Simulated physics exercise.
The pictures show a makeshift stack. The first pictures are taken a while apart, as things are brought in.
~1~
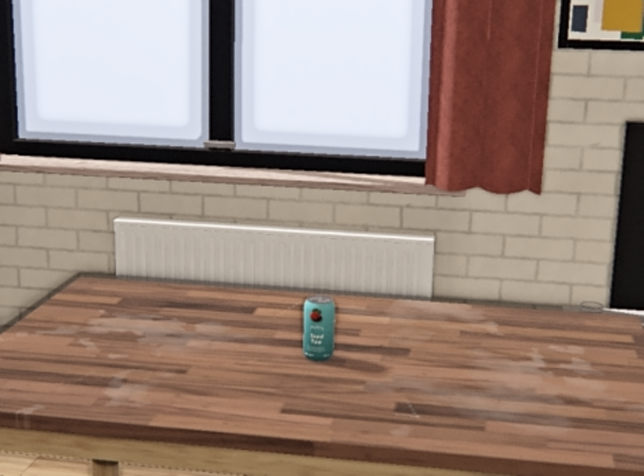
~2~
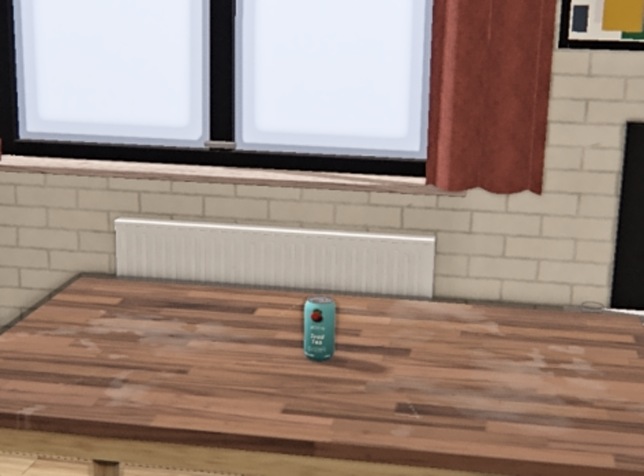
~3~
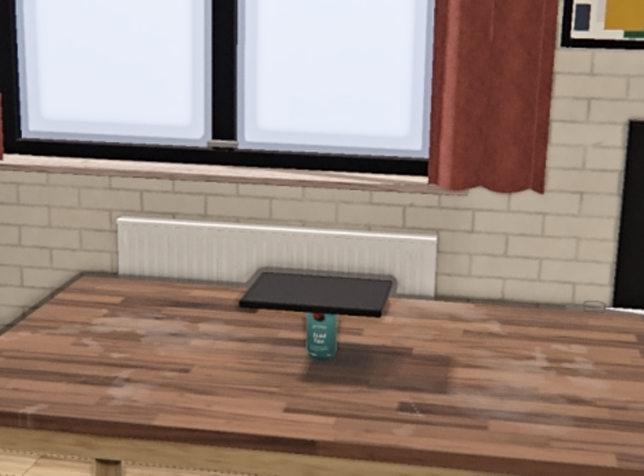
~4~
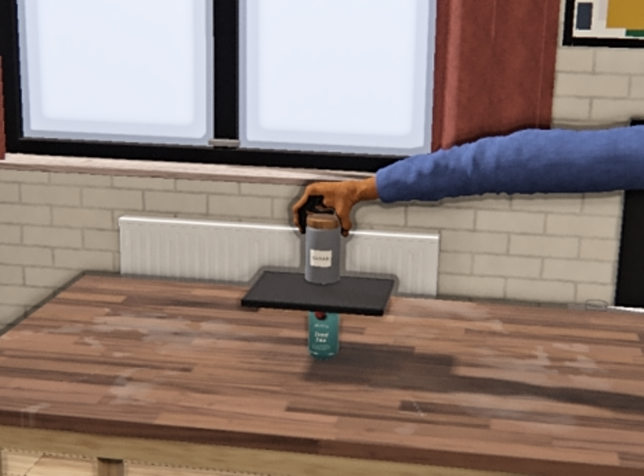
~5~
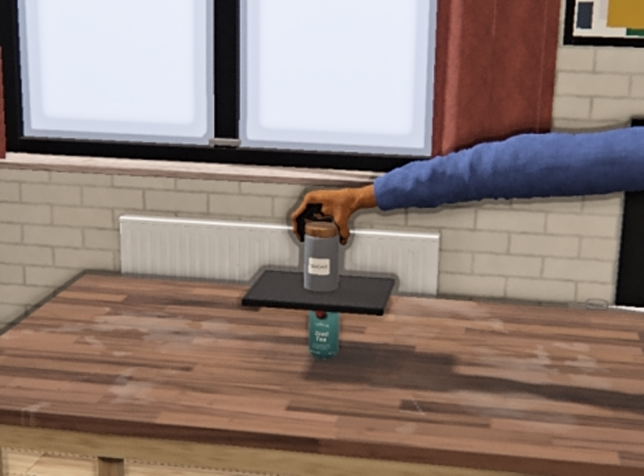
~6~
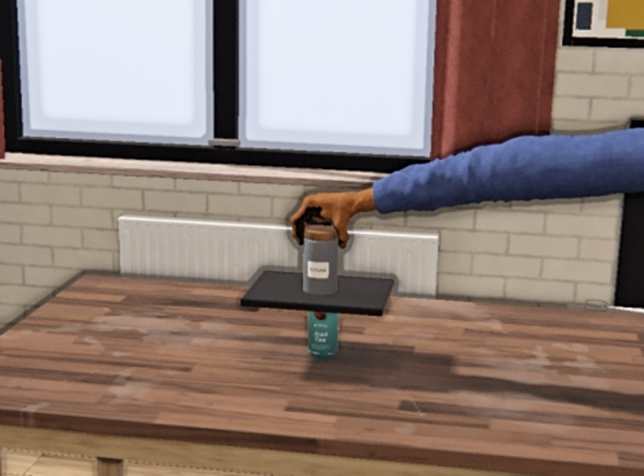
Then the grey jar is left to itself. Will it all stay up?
The stack holds.
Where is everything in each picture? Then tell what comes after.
In the first picture, the last thing is not in view yet; turquoise can (319, 328).
In the second picture, the last thing is not in view yet; turquoise can (320, 329).
In the third picture, the last thing is not in view yet; turquoise can (322, 328).
In the fourth picture, on its way; grey jar (323, 248); turquoise can (324, 327).
In the fifth picture, on its way; grey jar (322, 257); turquoise can (324, 326).
In the sixth picture, set down, still held; grey jar (321, 260); turquoise can (323, 326).
Then, 0.10 s later than the last frame, all is still.
Then, 0.40 s later than the last frame, grey jar resting near (321, 260).
When it is over, all 3 as before. End places, in pixels of the last picture, grey jar near (321, 260). The stack stays up.
